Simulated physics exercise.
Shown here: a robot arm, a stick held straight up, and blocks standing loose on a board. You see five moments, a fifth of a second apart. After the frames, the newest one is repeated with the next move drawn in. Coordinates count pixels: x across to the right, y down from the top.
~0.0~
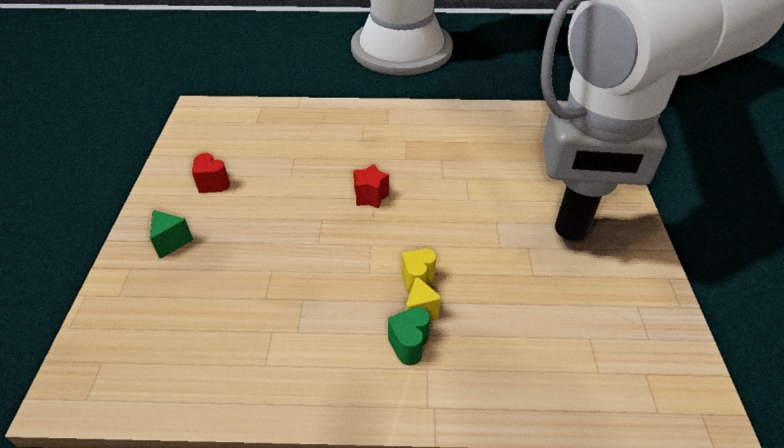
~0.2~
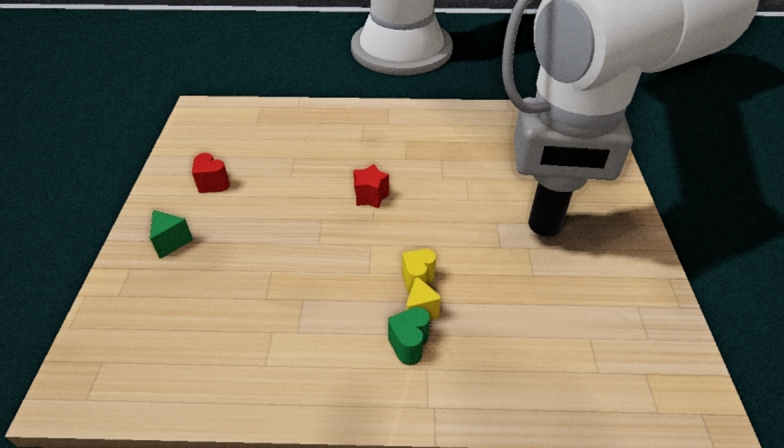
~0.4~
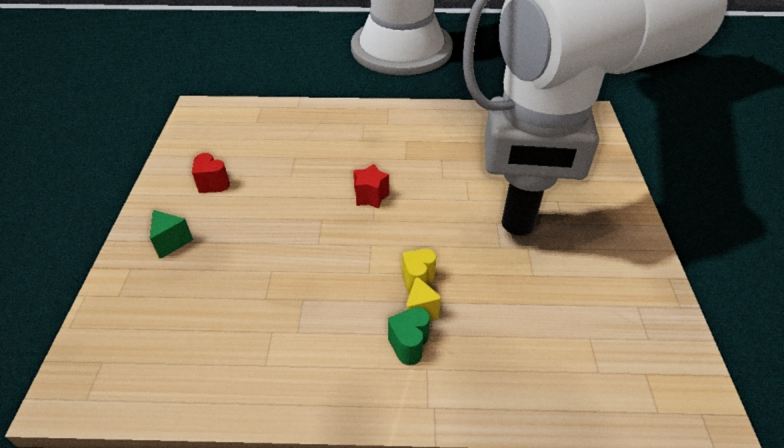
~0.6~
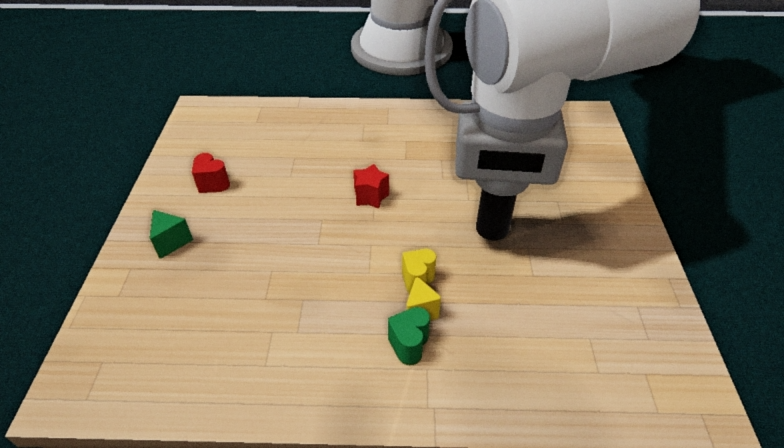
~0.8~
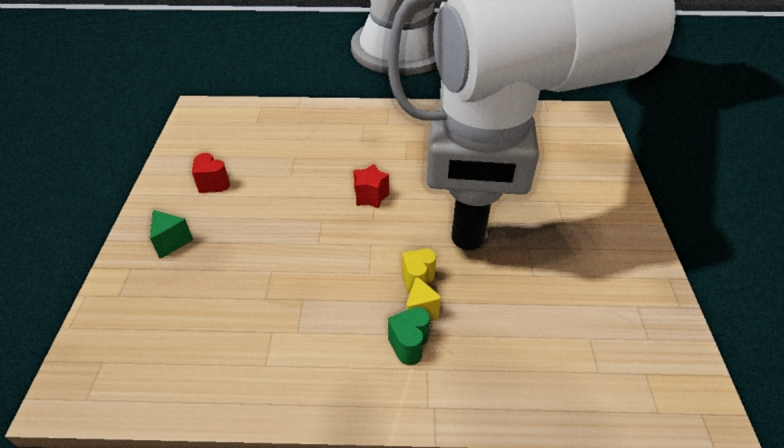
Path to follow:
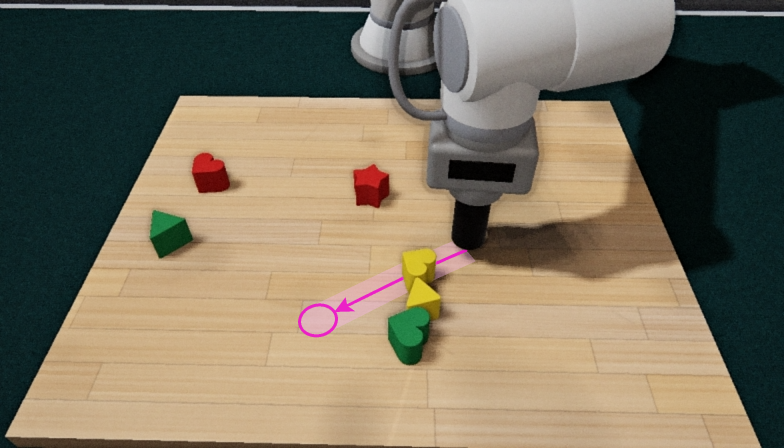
On a wooden board, a robot arm moves its black stick left toward still, colored blocks.
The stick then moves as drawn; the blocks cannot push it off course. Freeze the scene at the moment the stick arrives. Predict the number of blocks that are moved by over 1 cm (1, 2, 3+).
Number moved: 1.
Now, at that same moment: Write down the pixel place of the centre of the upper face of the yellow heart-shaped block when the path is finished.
The centre of its top will be at (334, 323).
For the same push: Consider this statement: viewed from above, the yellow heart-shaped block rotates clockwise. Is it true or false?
The statement is false.
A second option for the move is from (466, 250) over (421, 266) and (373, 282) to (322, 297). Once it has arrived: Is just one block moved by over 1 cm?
That would be a yes.
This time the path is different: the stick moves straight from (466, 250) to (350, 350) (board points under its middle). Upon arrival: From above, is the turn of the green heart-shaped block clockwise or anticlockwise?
From above, it turns clockwise.
The drawn path runs from (466, 250) to (318, 320).
The first path, step by step. One third of the way, stick at (418, 259); yellow heart-shaped block at (394, 272).
Two thirds of the way, stick at (370, 282); yellow heart-shaped block at (355, 303), turned 45° anticlockwise.
At the end, stick at (316, 308); yellow heart-shaped block at (334, 323), turned 145° anticlockwise; yellow three-sided block not moved.
